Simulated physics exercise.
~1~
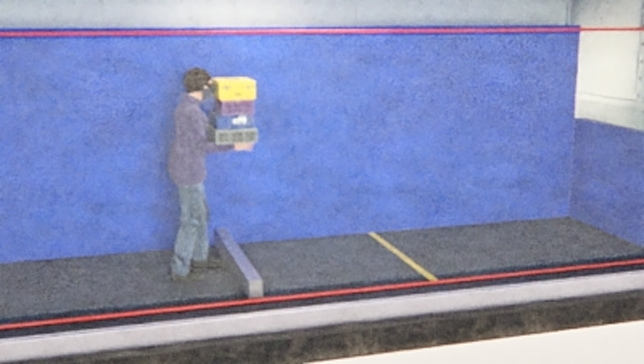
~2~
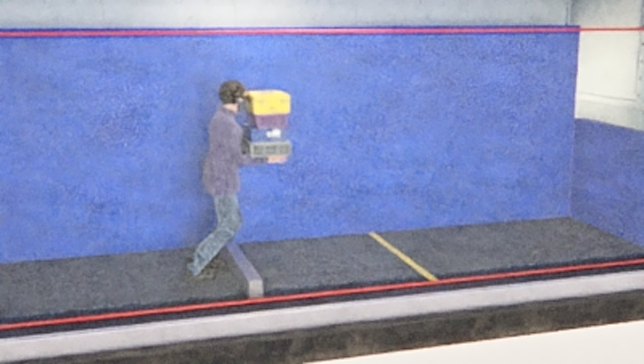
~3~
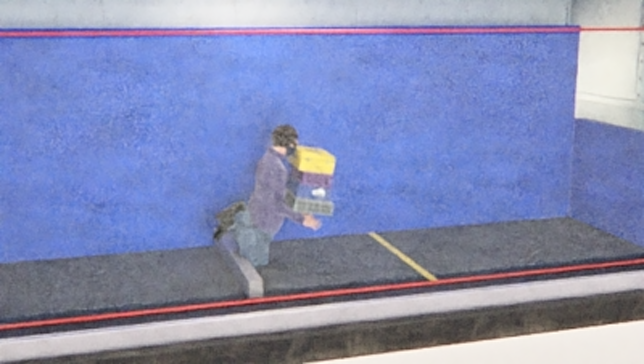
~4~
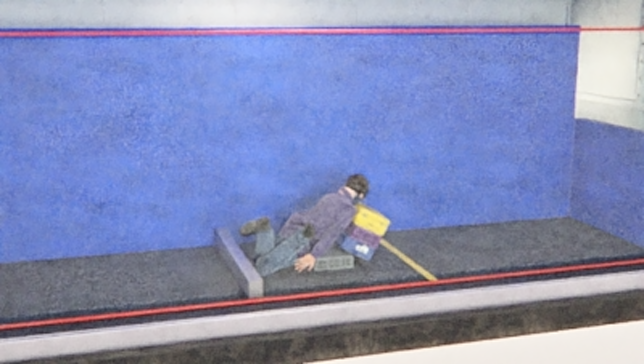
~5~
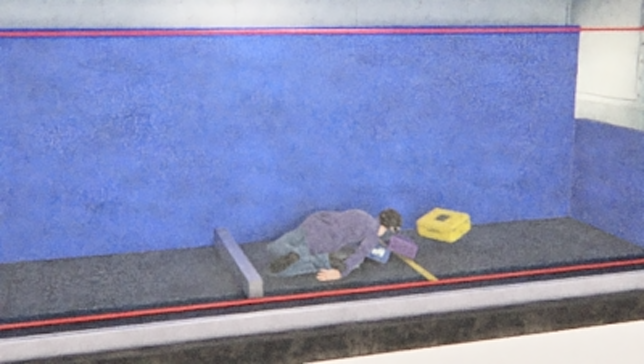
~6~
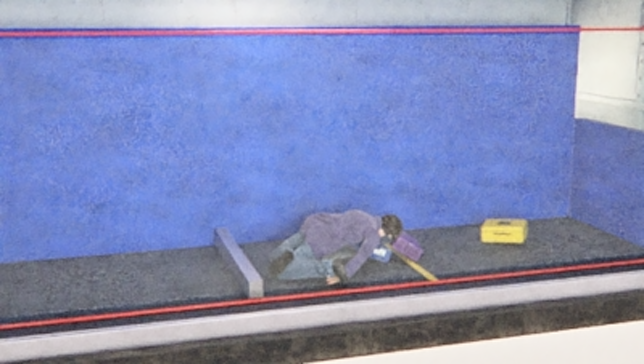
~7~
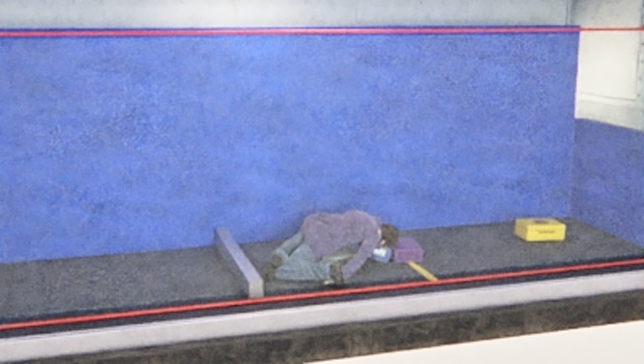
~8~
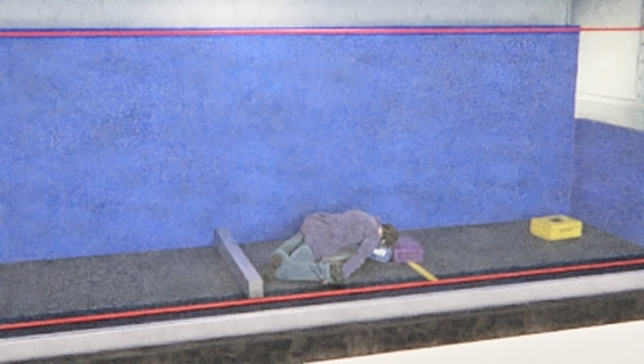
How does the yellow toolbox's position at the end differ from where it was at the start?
At the start it is at the top of the stack in the person's arms, on the left side of the view. By the end it is down on the floor far to the right, beyond the yellow line.
